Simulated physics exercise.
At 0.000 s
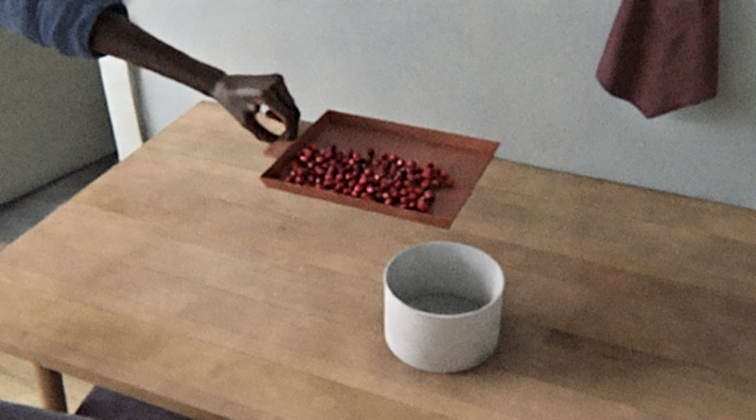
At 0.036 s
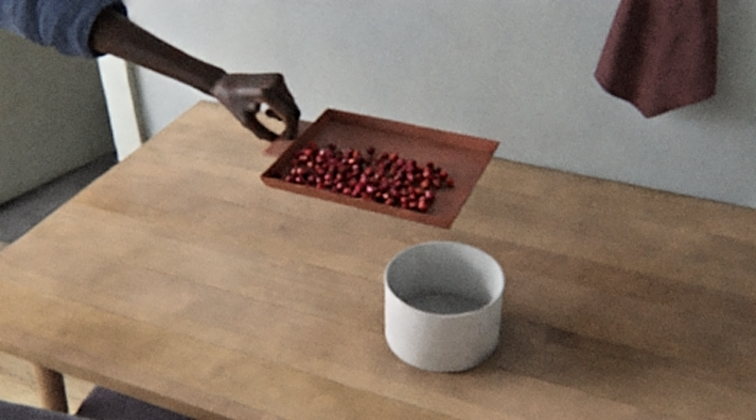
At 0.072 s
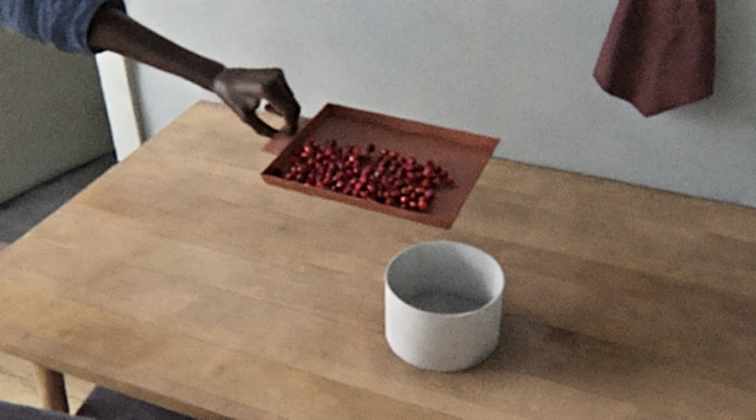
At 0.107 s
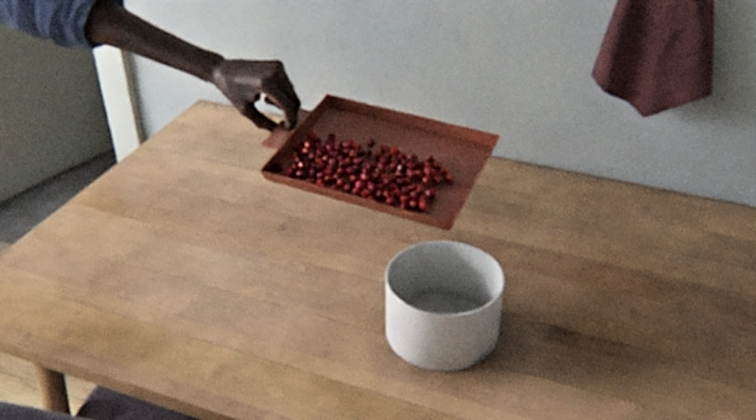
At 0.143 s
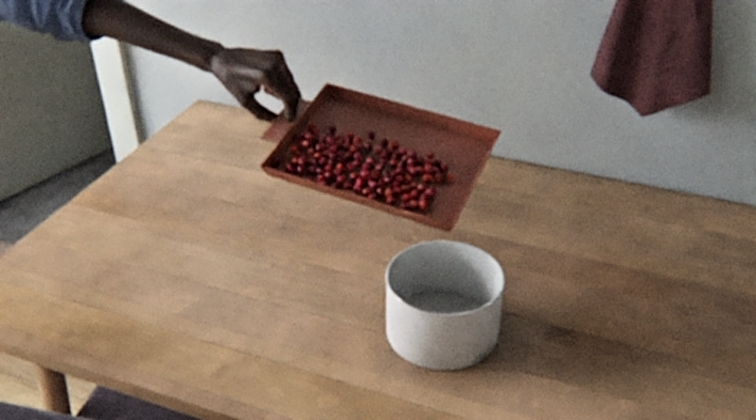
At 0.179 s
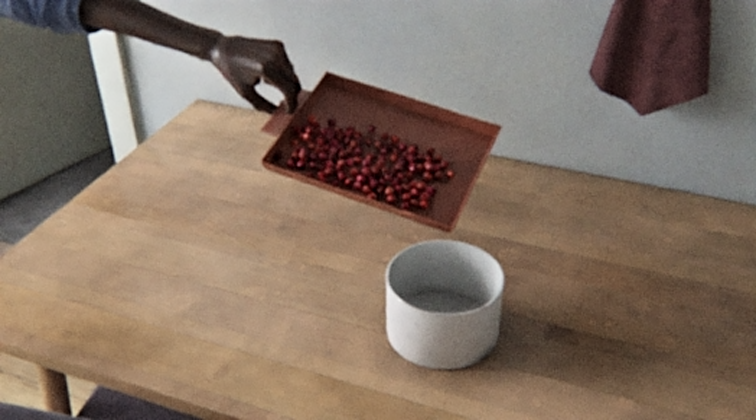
At a wooden table, a hand slowly tilting a reddish-brown tray of red berries toward the right above a white pot.
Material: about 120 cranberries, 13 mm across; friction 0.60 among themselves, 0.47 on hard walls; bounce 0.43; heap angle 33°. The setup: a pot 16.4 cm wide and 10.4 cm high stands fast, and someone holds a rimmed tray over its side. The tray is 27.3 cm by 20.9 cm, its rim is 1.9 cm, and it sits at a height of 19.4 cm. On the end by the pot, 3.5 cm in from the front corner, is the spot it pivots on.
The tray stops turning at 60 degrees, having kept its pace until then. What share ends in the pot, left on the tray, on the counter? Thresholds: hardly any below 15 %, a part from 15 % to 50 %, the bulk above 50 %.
Prediction - pot: A part; tray: The bulk; counter: Hardly any.
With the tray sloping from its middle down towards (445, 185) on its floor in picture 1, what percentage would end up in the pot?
Estimate: Near 10 per cent.
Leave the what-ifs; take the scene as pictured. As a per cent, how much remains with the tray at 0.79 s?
Close to 85 in a hundred.
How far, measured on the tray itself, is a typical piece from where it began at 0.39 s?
2 cm.
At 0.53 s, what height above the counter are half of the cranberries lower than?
The halfway line is at about 26 cm.
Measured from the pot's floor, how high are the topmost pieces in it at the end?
Some 2.0 cm above the floor.
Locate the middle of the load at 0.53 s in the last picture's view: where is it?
Somewhere about (395, 173) in the last view.
Then, at 0.39 s, tilt 38 degrees; the tray holds 100 %, the pot 0 %.
After 0.53 s, tilt 54 degrees; the tray holds 100 %, the pot 0 %.
After 0.79 s, tilt 60 degrees; the tray holds 85 %, the pot 5 %.
At rest (1.8 s), pot 35 %, tray 60 %, counter 5 %.
